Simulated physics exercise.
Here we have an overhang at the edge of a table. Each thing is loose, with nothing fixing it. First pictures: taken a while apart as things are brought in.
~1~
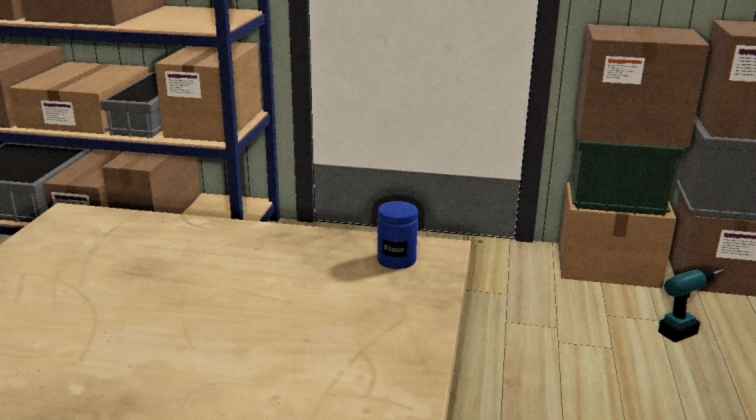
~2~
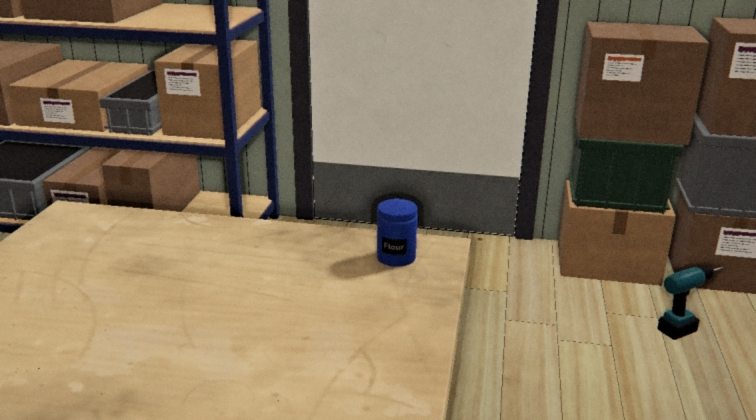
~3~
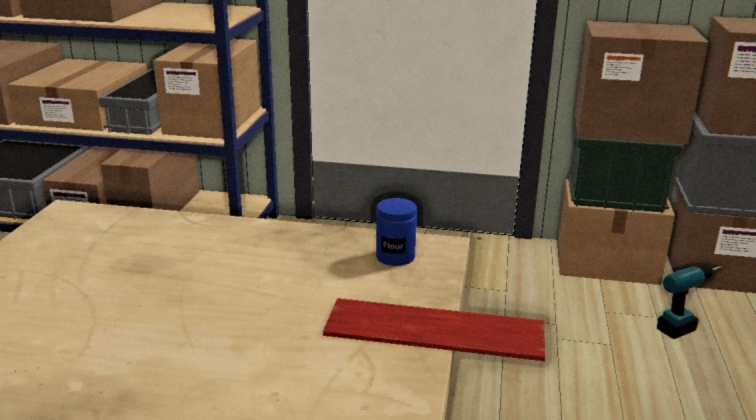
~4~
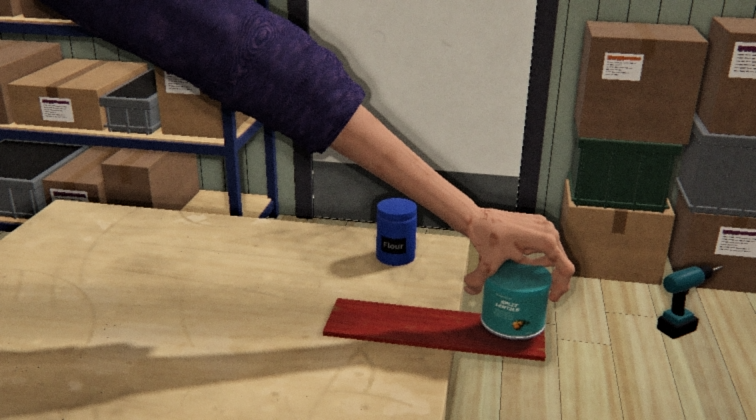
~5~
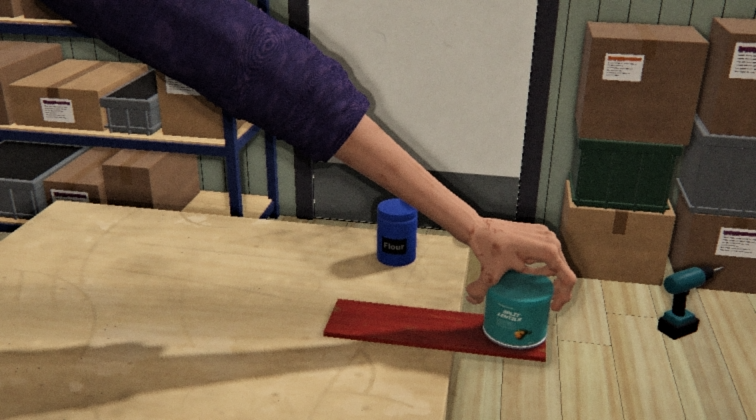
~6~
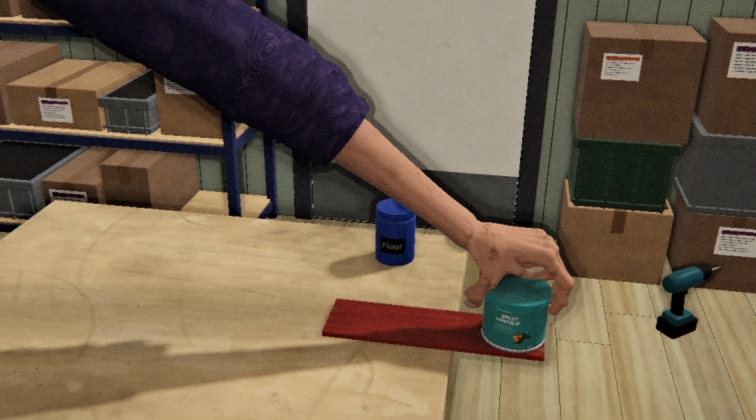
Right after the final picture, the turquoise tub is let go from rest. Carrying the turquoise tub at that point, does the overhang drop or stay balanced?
It drops.
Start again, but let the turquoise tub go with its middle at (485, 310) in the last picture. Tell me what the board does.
It falls.
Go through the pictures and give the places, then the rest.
In the first picture, the last thing is not in view yet.
In the second picture, the last thing is not in view yet.
In the third picture, the last thing is not in view yet; red board (435, 328).
In the fourth picture, coming down; turquoise tub (515, 298); red board (435, 328).
In the fifth picture, coming down; turquoise tub (517, 308); red board (436, 329).
In the sixth picture, in place under the hand; turquoise tub (515, 312); red board (434, 328).
Then, 0.40 s on from there, turquoise tub now down on the floor or falling; red board on its side.
Then, 0.50 s on from there, red board now down on the floor or falling.
Then, 0.70 s on from there, things are still on the move.
Then, 0.90 s on from there, as before.
In the end, down on the floor or falling, red board and turquoise tub; blue jar unmoved. The board tips off the edge.
